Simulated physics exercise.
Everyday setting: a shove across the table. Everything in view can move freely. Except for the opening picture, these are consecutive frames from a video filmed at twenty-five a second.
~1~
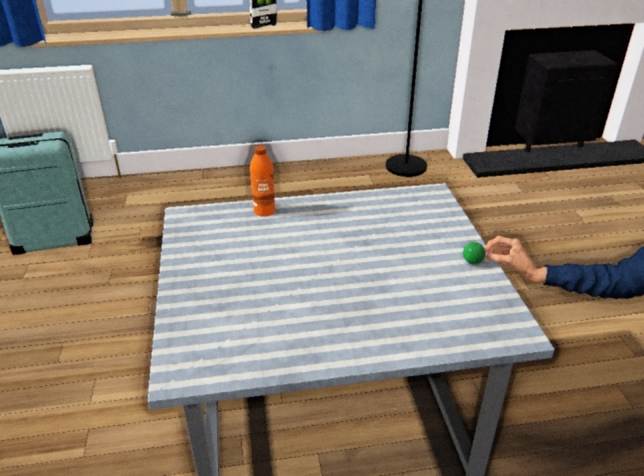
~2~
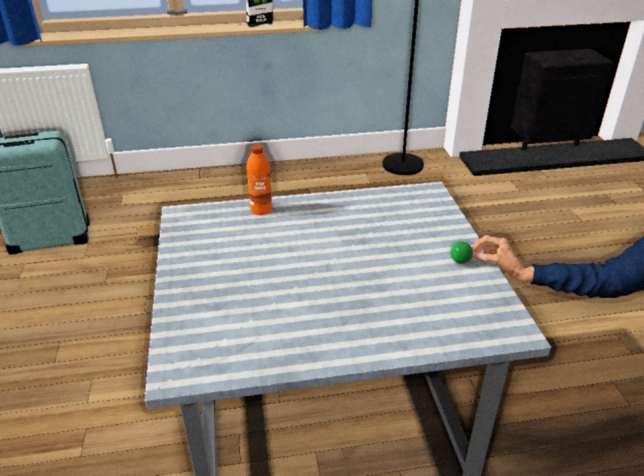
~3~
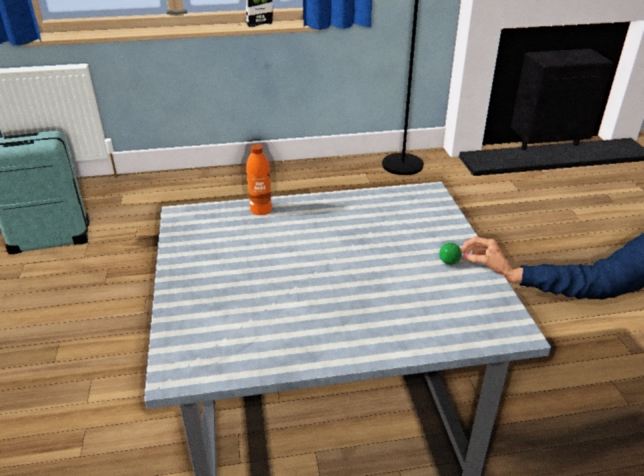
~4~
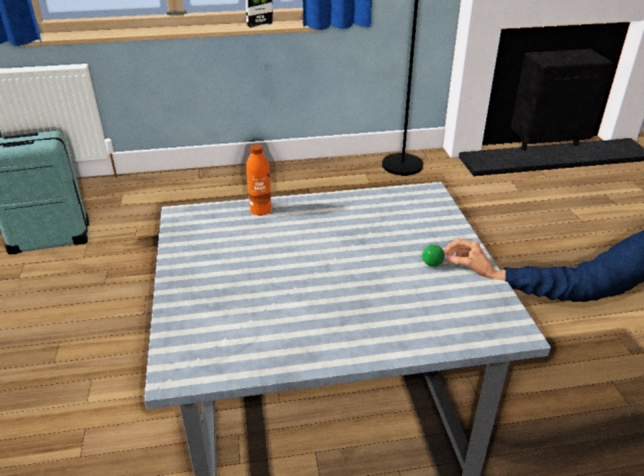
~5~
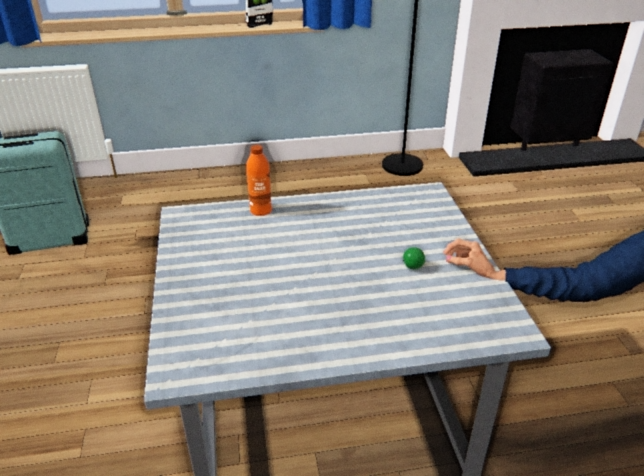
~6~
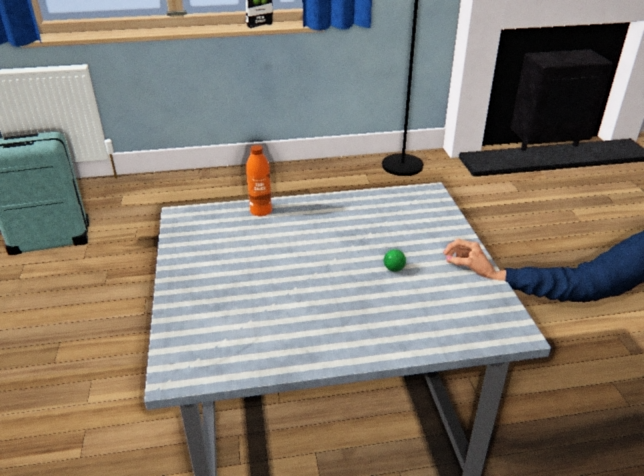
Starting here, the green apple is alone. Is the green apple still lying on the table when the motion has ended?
No, it has left the table.
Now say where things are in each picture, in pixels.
In the first frame, under the hand; green apple (474, 253).
In the second frame, under the hand; green apple (462, 253).
In the third frame, under the hand; green apple (450, 254).
In the fourth frame, green apple (434, 256).
In the fifth frame, green apple (414, 258) displaced about its own width.
In the sixth frame, green apple (395, 261) displaced well along.
Then, 0.30 s past the last view, green apple displaced well along near (254, 276).
Then, 0.60 s past the last view, green apple now off the table.
Then, 0.90 s past the last view, things are still on the move.
Finally, off the table, green apple.
